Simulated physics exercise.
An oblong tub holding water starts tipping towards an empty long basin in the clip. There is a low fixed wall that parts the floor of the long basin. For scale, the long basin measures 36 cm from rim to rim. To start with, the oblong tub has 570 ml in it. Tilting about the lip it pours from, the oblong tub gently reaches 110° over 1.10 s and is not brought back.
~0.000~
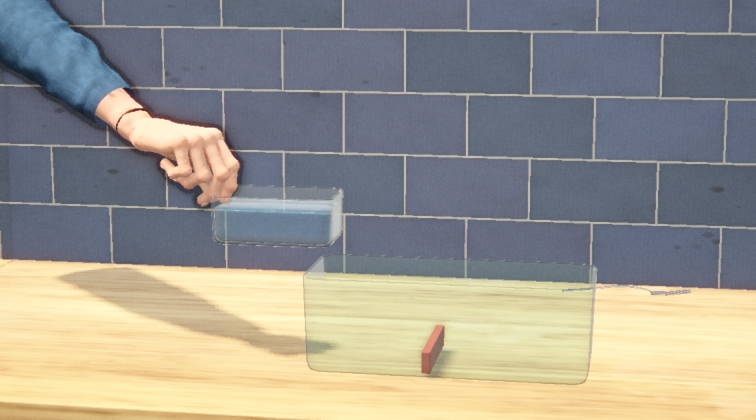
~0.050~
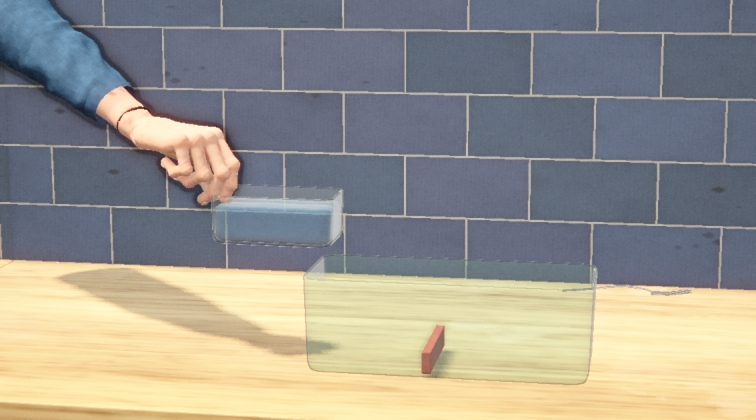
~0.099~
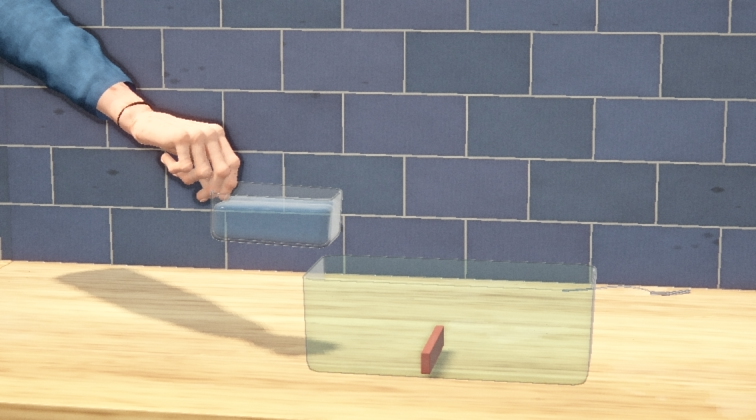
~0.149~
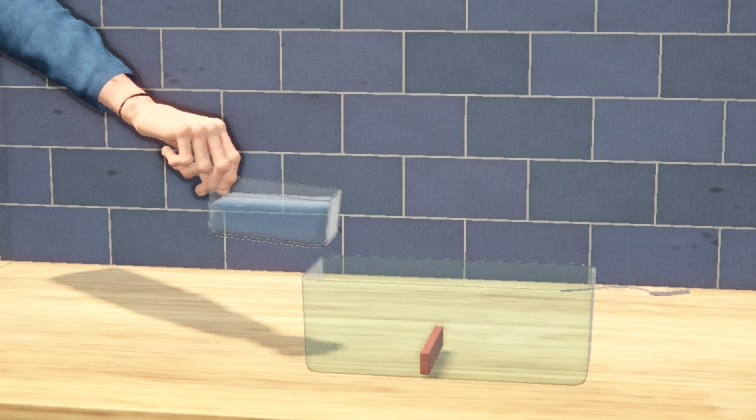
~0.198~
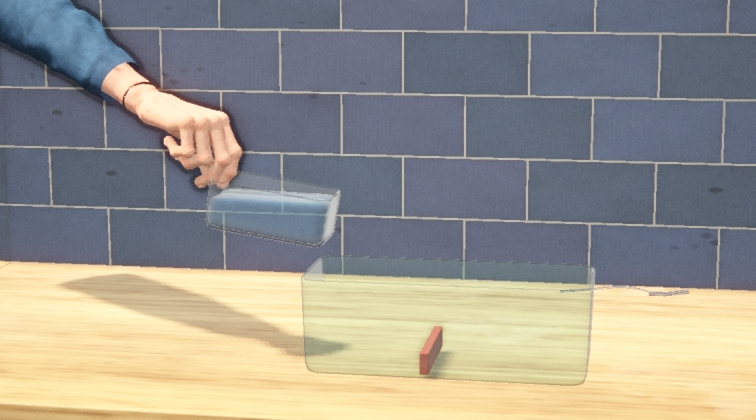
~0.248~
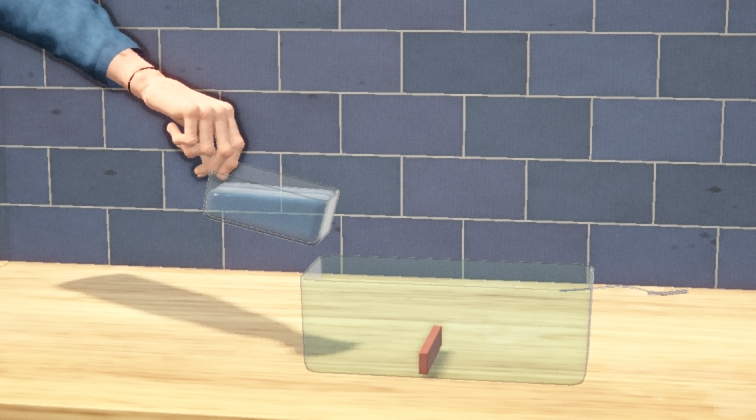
On a pale wooden counter before a blue brick wall, a hand at the left holds a clear oblong tub of water level above an empty long basin with a small red wall inside. The tub then slowly tilts a little, its right end dipping toward the basin.
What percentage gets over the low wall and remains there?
40 %.
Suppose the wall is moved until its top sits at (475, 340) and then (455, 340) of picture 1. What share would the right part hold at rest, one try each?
I'd say 20 percent on the first go, 15 percent on the next.
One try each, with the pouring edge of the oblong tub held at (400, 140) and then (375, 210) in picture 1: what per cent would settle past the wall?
In order, 80 and 70 per cent.
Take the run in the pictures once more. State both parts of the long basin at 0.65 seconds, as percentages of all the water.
18 on the left, 0 on the right, roughly.
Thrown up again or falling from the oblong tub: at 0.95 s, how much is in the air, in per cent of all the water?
Estimated airborne part: Roughly 7 per cent.
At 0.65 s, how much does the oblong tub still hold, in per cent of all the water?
About 36 per cent.
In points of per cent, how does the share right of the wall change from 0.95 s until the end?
It climbs by roughly 3 per cent.
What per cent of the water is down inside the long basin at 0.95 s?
That comes to about 88 percent.
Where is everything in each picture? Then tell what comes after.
In the first picture, tilt 0°; pouring edge (337, 196); surface from (222, 203) to (337, 206); the long basin's rim runs from (313, 267) to (594, 279); the wall's top is at (433, 339).
In the second picture, tilt 1°; pouring edge (337, 196); surface from (222, 202) to (337, 206).
In the third picture, tilt 2°; pouring edge (337, 197); surface from (221, 201) to (336, 204).
In the fourth picture, tilt 5°; pouring edge (336, 197); surface from (219, 198) to (335, 203).
In the fifth picture, tilt 9°; pouring edge (335, 198); surface from (218, 194) to (334, 200).
In the sixth picture, tilt 13°; pouring edge (333, 197); surface from (216, 187) to (332, 196).
After 0.65 s the tilt is 71° and 36 per cent is still to pour, 18 is left of the wall and 0 right of it.
After 0.95 s the tilt is 105° and 5 per cent is still to pour, 51 is left of the wall and 36 right of it.
After 1.26 s the tilt is 110° and 0 per cent is still to pour, 61 is left of the wall and 37 right of it.
After 1.60 s the tilt is 110° and 0 per cent is still to pour, 59 is left of the wall and 40 right of it.
In the end 59 per cent lies left of the wall, 40 right of it and 1 outside.
